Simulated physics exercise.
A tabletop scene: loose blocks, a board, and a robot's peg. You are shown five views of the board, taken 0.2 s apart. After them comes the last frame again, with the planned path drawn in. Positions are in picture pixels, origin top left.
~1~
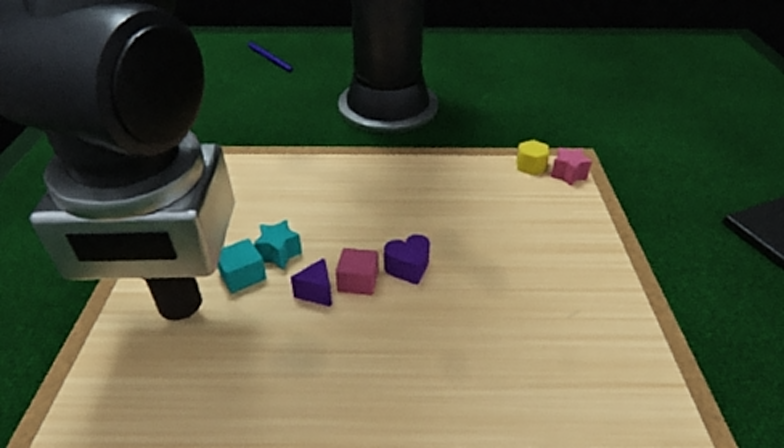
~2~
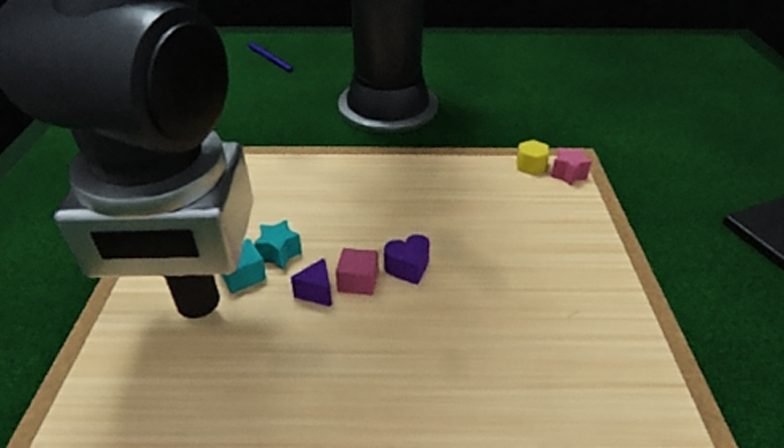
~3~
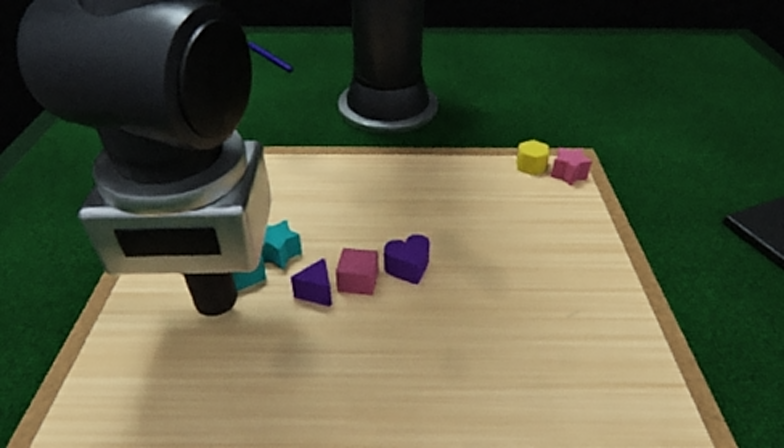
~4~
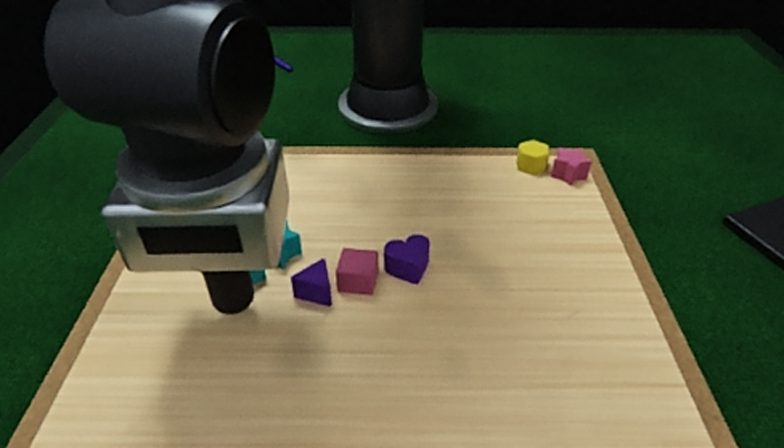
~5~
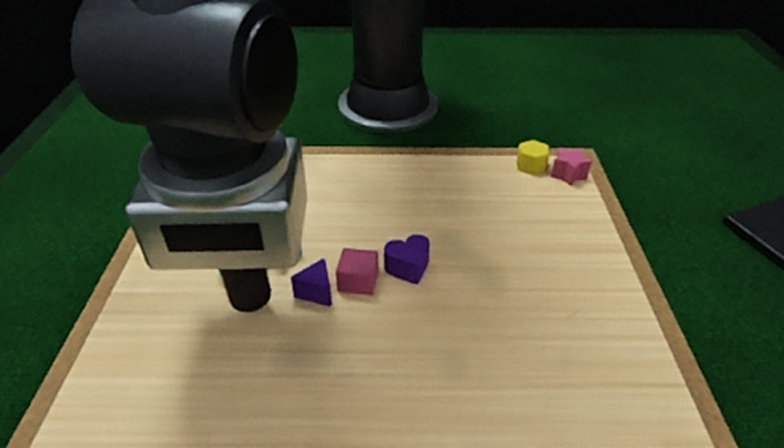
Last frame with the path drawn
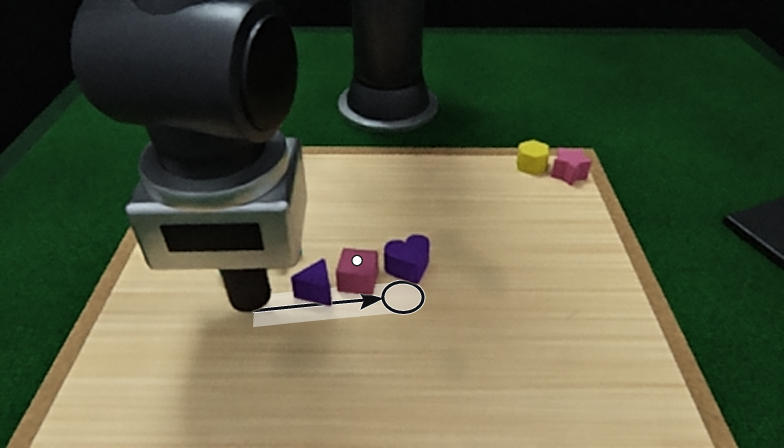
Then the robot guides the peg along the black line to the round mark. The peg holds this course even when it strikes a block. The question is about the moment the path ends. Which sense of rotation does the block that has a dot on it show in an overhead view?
It makes a counterclockwise turn.
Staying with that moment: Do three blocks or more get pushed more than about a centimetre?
Yes
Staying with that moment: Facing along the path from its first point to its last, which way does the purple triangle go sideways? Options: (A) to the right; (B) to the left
B - to the left.
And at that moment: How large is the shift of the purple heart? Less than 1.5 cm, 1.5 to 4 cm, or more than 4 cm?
It shifts by 1.5 to 4 cm.
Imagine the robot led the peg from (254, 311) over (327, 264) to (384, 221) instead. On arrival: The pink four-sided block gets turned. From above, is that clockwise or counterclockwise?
It twists against the clock when seen from above.
Drawn move, in a line from (254, 311) to (403, 297); the dot is on the pink four-sided block.
On the path given first. One third of the way, peg at (303, 293); purple triangle at (326, 266), turned 15° clockwise.
Two thirds of the way, peg at (354, 288); purple triangle at (343, 256); pink four-sided block at (377, 254), turned 35° anticlockwise; purple heart at (414, 245), turned 20° clockwise.
At the end, peg at (403, 284); turquoise four-sided block still; purple triangle at (344, 256), turned 15° anticlockwise; pink four-sided block at (394, 250), turned 100° anticlockwise; purple heart at (425, 232), turned 40° clockwise.
